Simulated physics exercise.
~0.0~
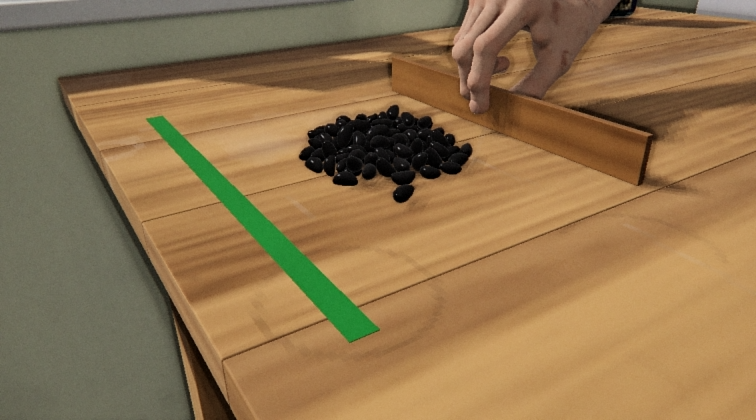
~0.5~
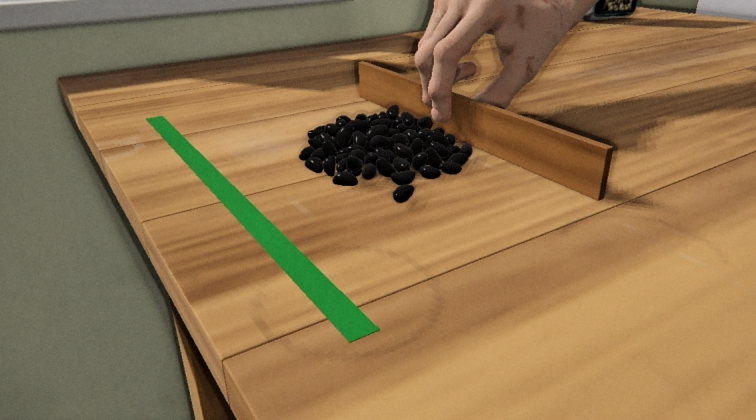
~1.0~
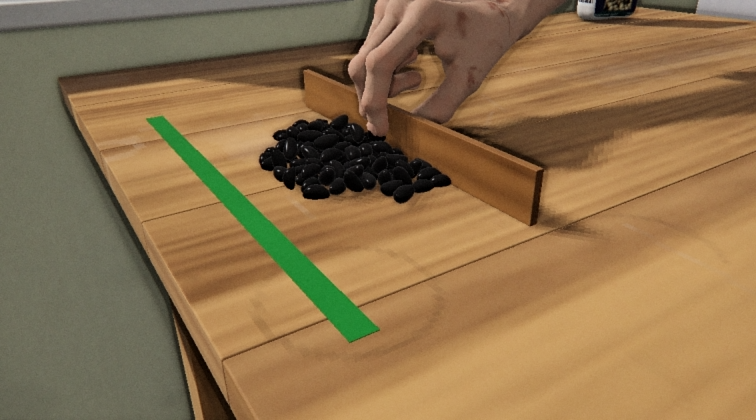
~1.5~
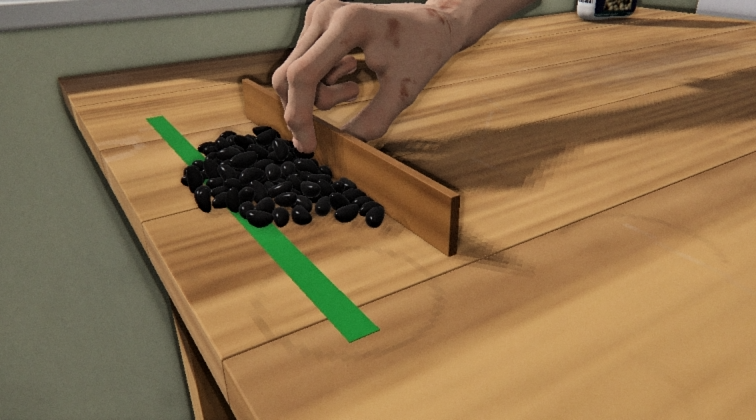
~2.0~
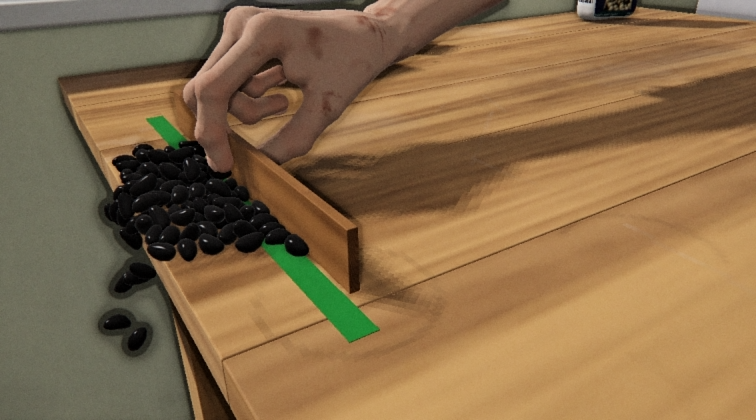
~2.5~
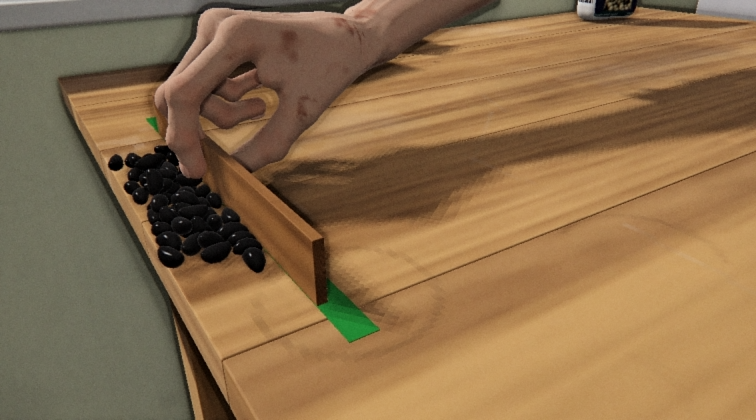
Hand sweeping glossy black beans left across a wooden table with a wood strip, some falling off the edge past green tape.
